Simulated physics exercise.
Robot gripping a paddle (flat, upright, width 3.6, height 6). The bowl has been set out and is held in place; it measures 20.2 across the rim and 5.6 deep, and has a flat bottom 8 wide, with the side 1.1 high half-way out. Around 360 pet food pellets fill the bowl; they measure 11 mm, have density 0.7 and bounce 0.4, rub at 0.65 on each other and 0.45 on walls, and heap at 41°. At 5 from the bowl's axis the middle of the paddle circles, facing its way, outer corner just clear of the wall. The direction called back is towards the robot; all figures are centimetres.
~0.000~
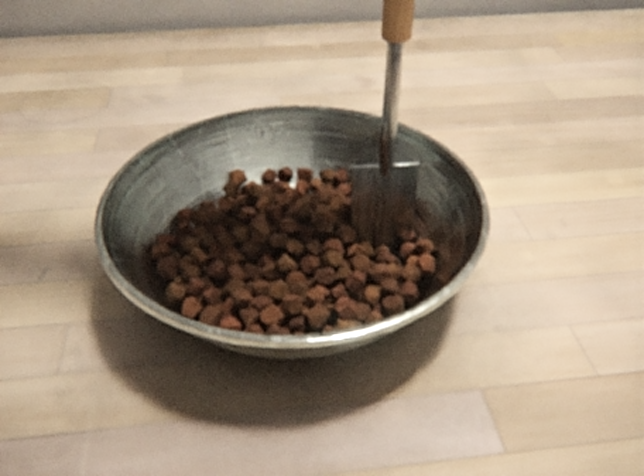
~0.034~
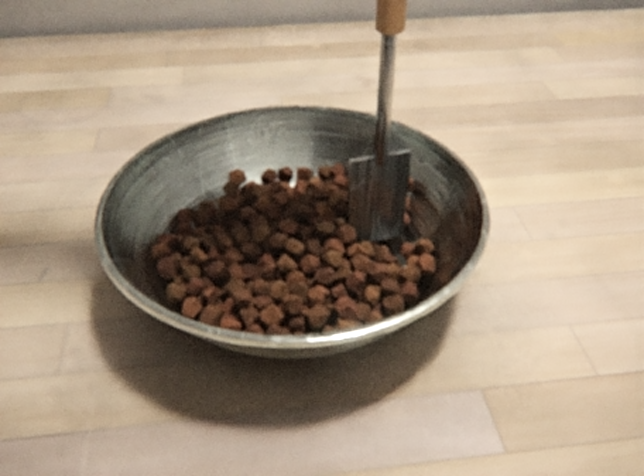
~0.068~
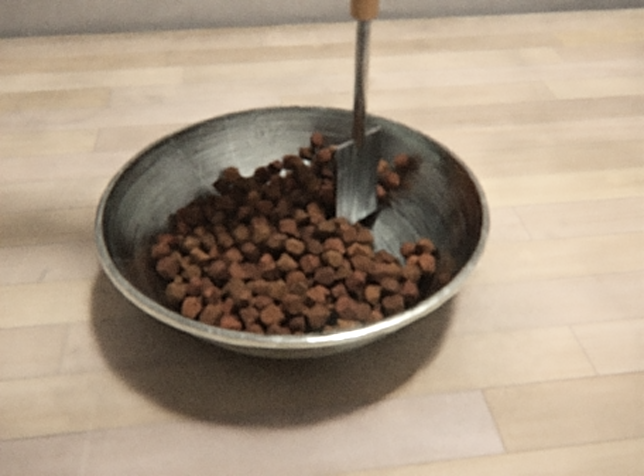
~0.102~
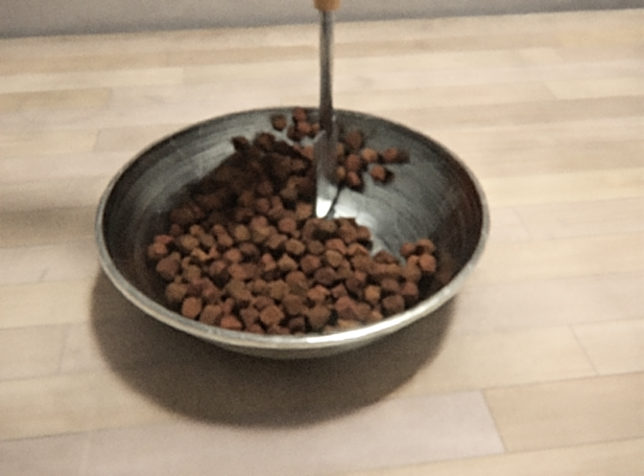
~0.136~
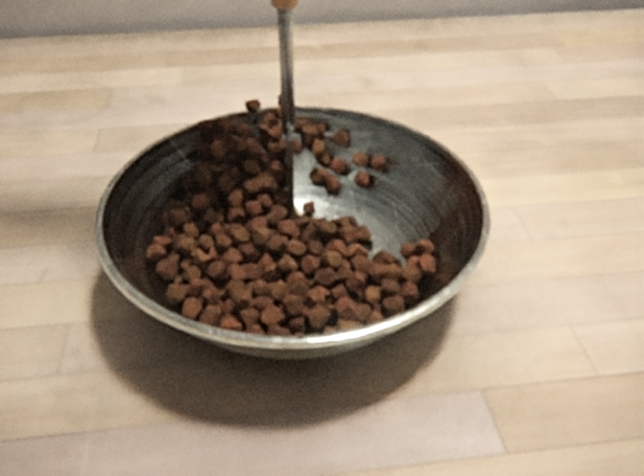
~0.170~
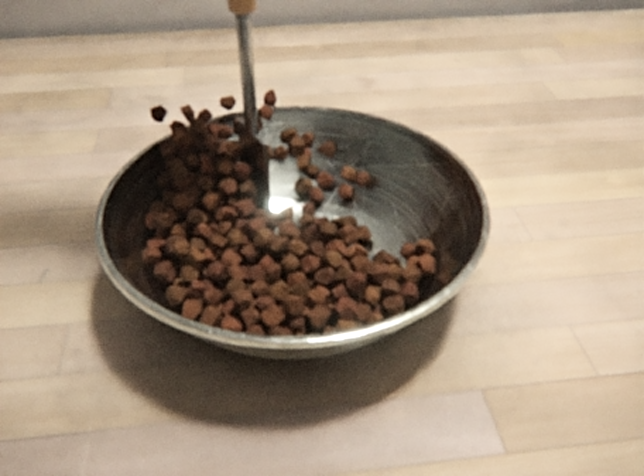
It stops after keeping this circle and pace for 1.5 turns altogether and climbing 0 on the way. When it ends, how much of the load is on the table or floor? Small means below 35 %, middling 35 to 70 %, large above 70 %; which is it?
Verdict: Small.
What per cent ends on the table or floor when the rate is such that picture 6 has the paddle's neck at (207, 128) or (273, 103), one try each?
Near 40 in a hundred for the first and near 15 in a hundred for the second.
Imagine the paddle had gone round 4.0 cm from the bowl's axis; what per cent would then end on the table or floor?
Then some 10 percent.
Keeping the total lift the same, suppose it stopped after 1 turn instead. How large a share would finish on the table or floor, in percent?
15 %.
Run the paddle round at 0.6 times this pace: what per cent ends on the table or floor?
10 %.
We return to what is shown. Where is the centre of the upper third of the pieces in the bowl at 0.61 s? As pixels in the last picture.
Somewhere around (283, 147), I think.
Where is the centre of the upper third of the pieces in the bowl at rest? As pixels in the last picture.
The centre is near pixel (211, 295).
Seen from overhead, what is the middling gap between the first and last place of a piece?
Something like 10 centimetres, give or take.
After 0.39 s, 278° round, highest piece 9 above the table; 324 in the bowl, 24 on the table or floor, 14 in flight or on the tool.
After 0.61 s, 83° round, highest piece 8 above the table; 294 in the bowl, 56 on the table or floor, 12 in flight or on the tool.
After 0.91 s, 180° round, highest piece 6 above the table; 271 in the bowl, 91 on the table or floor.
After 1.61 s, 180° round, highest piece 6 above the table; 270 in the bowl, 92 on the table or floor.
At rest, 270 in the bowl, 92 on the table or floor. That is 25 % on the table or floor.
